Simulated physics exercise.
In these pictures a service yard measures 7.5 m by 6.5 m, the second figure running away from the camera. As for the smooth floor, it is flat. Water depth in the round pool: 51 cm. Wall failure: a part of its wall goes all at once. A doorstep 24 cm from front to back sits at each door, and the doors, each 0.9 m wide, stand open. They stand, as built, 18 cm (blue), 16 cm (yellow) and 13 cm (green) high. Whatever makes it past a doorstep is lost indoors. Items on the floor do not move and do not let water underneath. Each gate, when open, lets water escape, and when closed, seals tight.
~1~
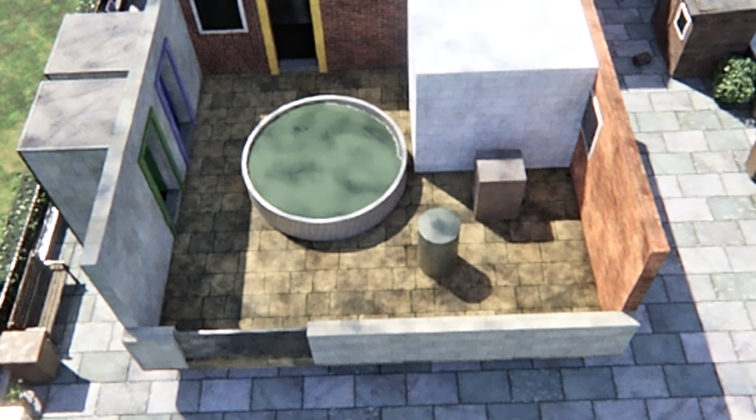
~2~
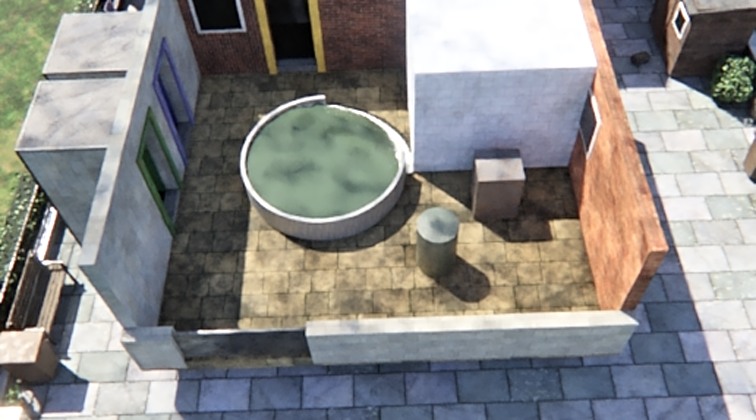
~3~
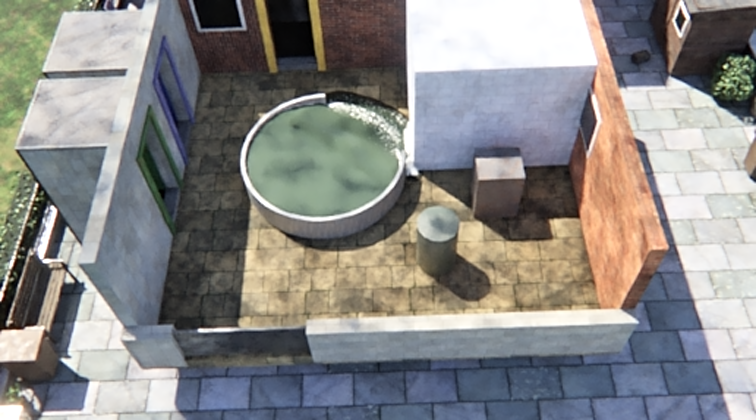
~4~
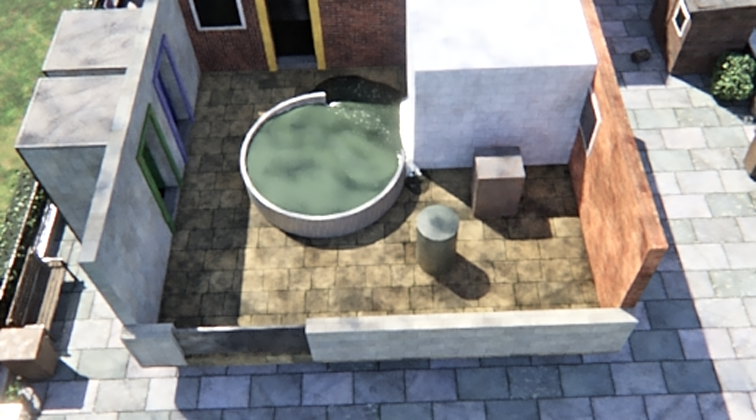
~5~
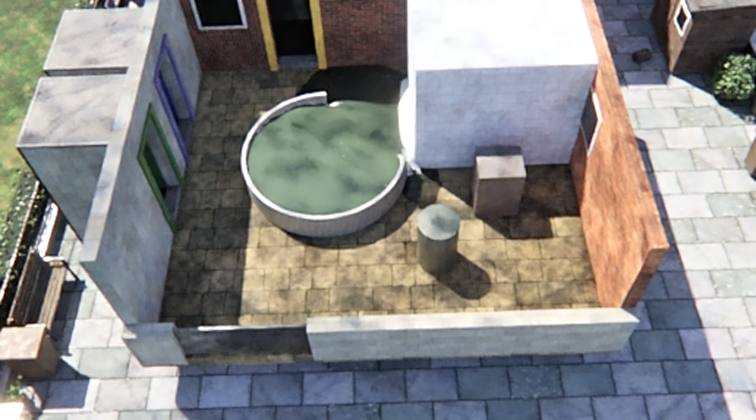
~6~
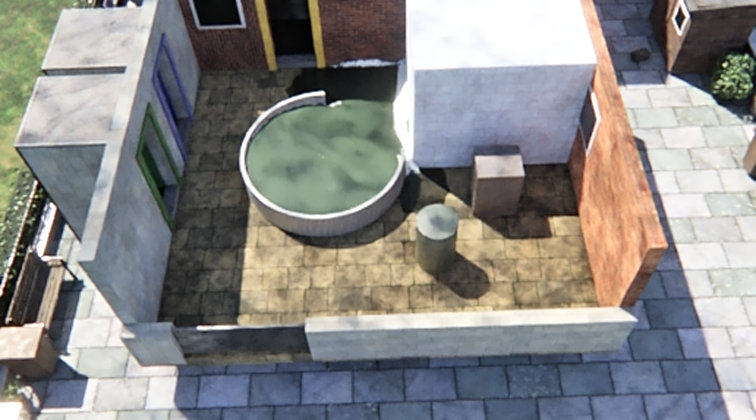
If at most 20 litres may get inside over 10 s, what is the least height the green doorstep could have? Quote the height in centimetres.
Roughly 5.5 cm.
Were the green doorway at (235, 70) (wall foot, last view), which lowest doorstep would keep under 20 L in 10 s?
About 20 cm.
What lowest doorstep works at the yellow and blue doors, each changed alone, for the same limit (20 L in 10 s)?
You'd want some 15 cm at yellow and some 16 cm at blue.
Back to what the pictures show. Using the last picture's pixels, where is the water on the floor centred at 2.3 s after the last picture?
(328, 133) or so.
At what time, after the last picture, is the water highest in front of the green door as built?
It peaks at about 6.5 s.
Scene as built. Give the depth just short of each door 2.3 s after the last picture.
Door depths (cm): Blue = 22, yellow = 20, green = 0.
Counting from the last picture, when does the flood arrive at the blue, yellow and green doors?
Front log: Blue = 2.0 s, yellow = 0.2 s, green = 2.6 s.
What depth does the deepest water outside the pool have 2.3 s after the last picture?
39 cm.
Then, 0.7 s after the last picture water covers 15 % of the floor, deepest (56 cm) near (399, 70); it has not reached the green door.
Then, 2.3 s after the last picture water covers 35 % of the floor, deepest (39 cm) near (201, 71); it has not reached the green door.
Then, 9.3 s after the last picture water covers 95 % of the floor, deepest (18 cm) near (208, 77); 9 cm at the green door, 0 litres in over its 13 cm doorstep.
At the green door as built, the water peaked near 10 cm, 6.7 s after the last picture.
Run again over the same 10 s with other heights there, 26 litres in over 5 cm, 15 litres over 6 cm. The limit of 20 litres is kept from about 5.5 cm up.
